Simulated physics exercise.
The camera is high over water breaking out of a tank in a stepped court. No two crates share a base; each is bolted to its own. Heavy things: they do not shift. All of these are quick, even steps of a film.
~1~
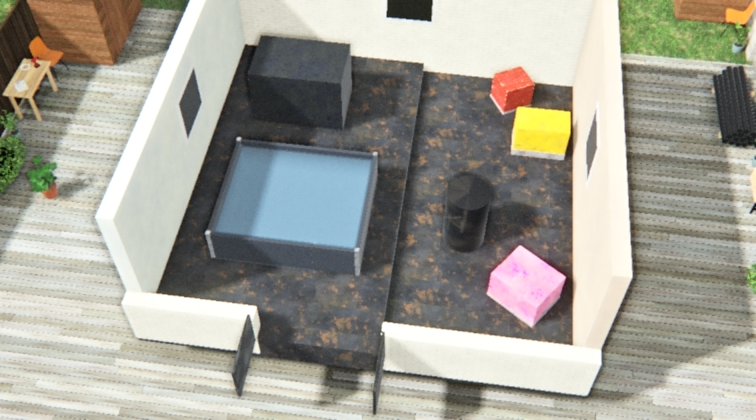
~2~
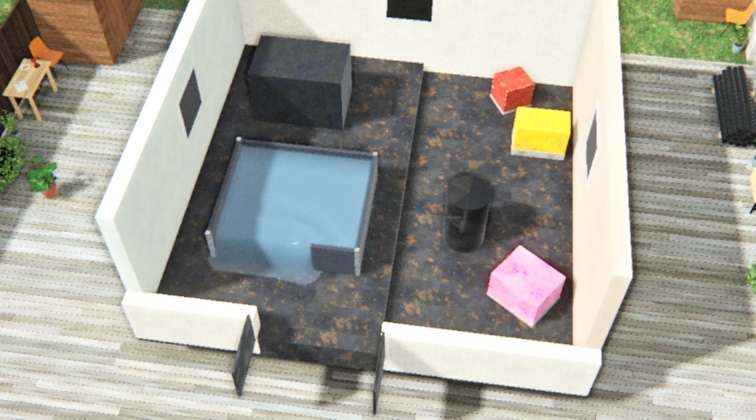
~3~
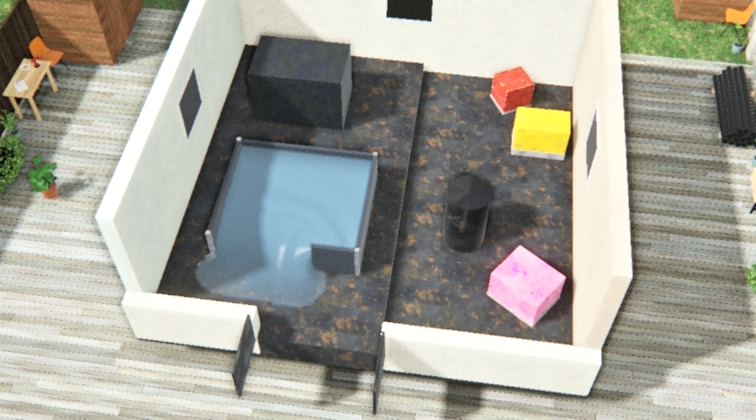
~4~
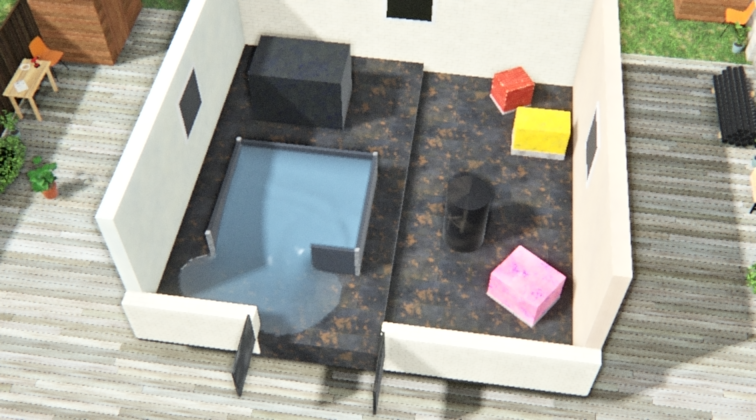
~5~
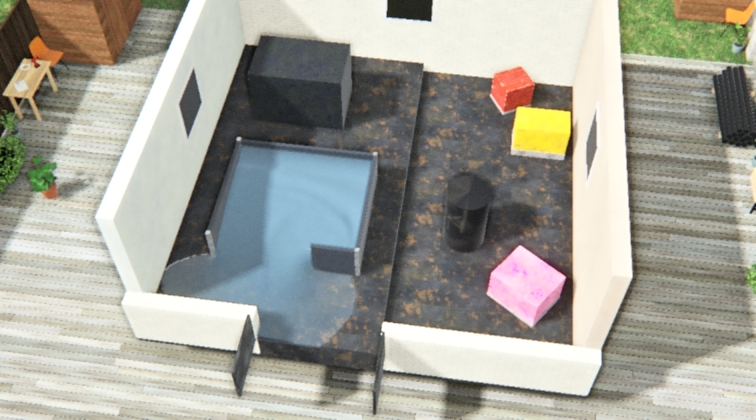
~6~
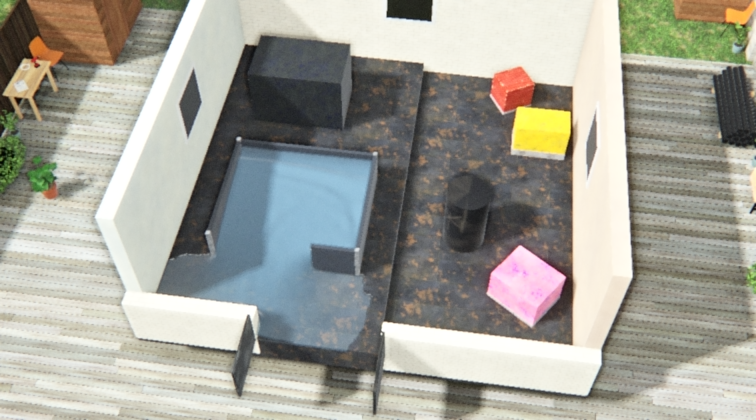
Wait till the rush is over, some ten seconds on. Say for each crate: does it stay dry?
Pink crate: No, it gets wet; red crate: No, it gets wet; yellow crate: Yes, it stays dry.
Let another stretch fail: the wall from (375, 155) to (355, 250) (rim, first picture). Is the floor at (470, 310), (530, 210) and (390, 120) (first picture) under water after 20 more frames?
In sequence: Inundated, inundated, untouched.
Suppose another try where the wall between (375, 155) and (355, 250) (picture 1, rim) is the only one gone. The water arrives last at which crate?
The one in red.
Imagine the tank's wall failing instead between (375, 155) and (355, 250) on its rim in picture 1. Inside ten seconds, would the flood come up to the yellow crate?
The yellow gets flooded.
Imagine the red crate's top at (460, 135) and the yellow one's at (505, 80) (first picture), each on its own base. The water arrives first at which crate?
That's the one in pink.
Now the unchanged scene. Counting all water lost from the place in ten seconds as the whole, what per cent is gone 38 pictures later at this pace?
Result, approximate: 80 per cent.
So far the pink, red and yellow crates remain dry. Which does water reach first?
The crate marked pink, then.
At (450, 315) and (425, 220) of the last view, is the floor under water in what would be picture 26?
Swamped; unflooded.
A moment on, water covers 10 % of the floor; the pink crate not reached, the red crate not reached, the yellow crate not reached.
Next, water covers 15 % of the floor; the pink crate not reached, the red crate not reached, the yellow crate not reached.
Then, water covers 30 % of the floor; the pink crate not reached, the red crate not reached, the yellow crate not reached.
Later, water covers 55 % of the floor; the pink crate water round its plinth, the red crate water round its plinth, the yellow crate not reached.
In the end, water covers 80 % of the floor; the pink crate was topped, the red crate was topped, the yellow crate stayed above the water.
